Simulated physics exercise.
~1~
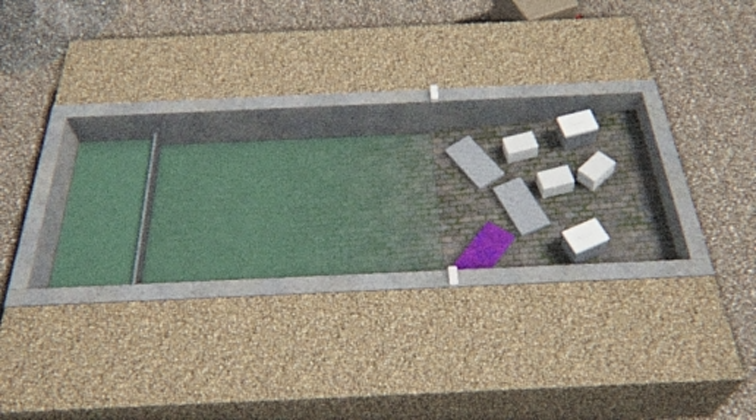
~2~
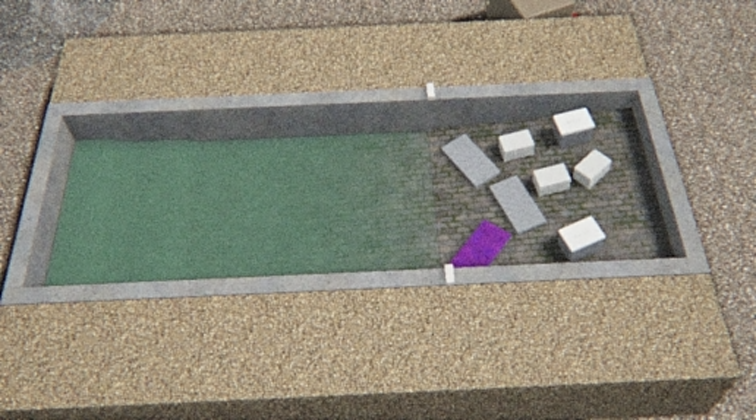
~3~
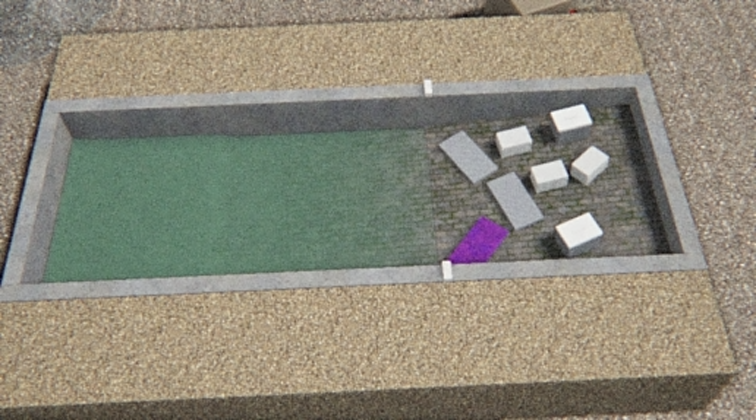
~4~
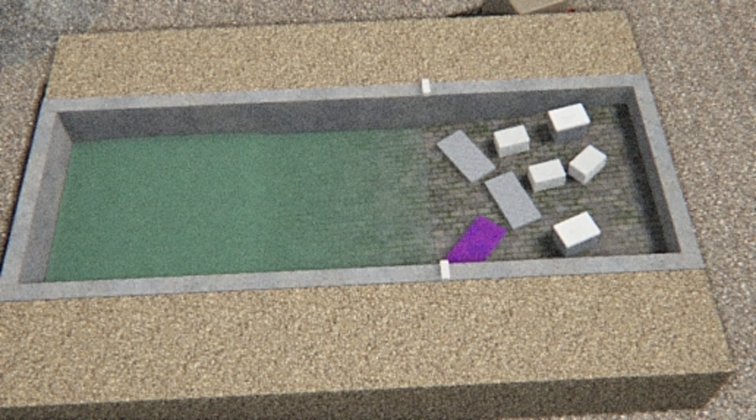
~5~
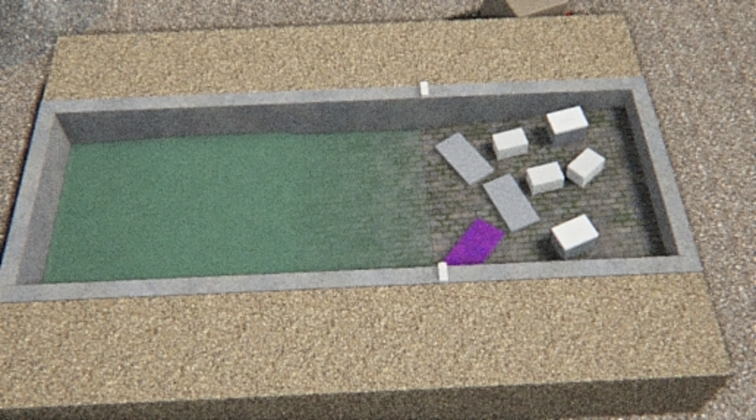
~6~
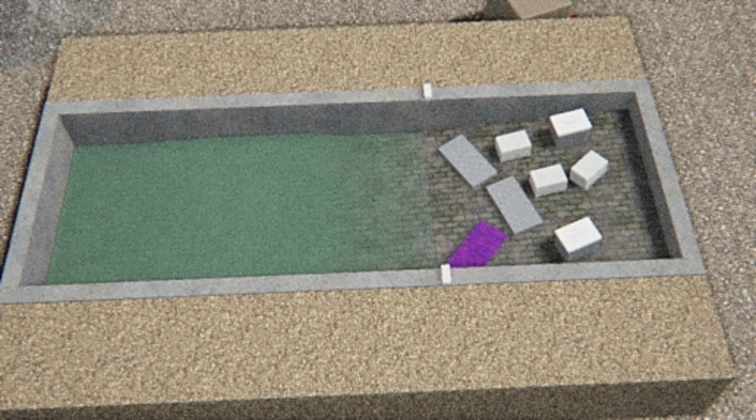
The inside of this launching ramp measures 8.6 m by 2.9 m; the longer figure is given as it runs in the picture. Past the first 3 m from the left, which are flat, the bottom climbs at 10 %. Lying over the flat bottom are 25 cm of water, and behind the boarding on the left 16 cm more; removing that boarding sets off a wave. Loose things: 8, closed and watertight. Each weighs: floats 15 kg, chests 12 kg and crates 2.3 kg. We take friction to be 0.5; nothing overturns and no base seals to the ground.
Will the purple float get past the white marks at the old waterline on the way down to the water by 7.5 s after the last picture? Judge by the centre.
My guess is it goes farther than the line.
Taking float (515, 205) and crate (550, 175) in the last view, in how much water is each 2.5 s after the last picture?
Some 4 cm at the first, some 0 cm at the second.
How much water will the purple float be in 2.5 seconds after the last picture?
Around 6 cm.
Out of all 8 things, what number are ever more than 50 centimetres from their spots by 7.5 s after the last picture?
I count 3 of them.
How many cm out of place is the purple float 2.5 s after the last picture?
About 10 cm out of place.
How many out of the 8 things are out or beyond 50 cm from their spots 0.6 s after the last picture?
I count 0.
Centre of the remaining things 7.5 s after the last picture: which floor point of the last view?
Mean position approx. (486, 192).
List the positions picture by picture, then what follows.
In the first frame, the purple float at (484, 251) rests on the ground; water covers 15.6 m2; 0 of 8 have shifted.
In the second frame, the purple float at (480, 250) rests on the ground; water covers 15.6 m2; 0 of 8 have shifted.
In the third frame, the purple float at (478, 246) rests on the ground; water covers 15.6 m2; 0 of 8 have shifted.
In the fourth frame, the purple float at (476, 245) rests on the ground; water covers 15.6 m2; 0 of 8 have shifted.
In the fifth frame, the purple float at (474, 248) rests on the ground; water covers 15.6 m2; 0 of 8 have shifted.
In the sixth frame, the purple float at (477, 250), on the bottom; water covers 15.6 m2; 0 of 8 have shifted.
Then, 0.6 s after the last picture the purple float is near (477, 250), 0.0 m from its start, aground; 0 of 8 are over the mark; 0 afloat.
Then, 2.5 s after the last picture the purple float is near (486, 253), 0.1 m from its start, afloat; 0 of 8 are over the mark; 2 afloat.
Then, 4.8 s after the last picture the purple float is near (415, 252), 0.9 m from its start, aground; 3 of 8 are over the mark; 1 afloat.
Then, 7.5 s after the last picture the purple float is near (386, 242), 1.3 m from its start, afloat; 3 of 8 are over the mark; 3 afloat.
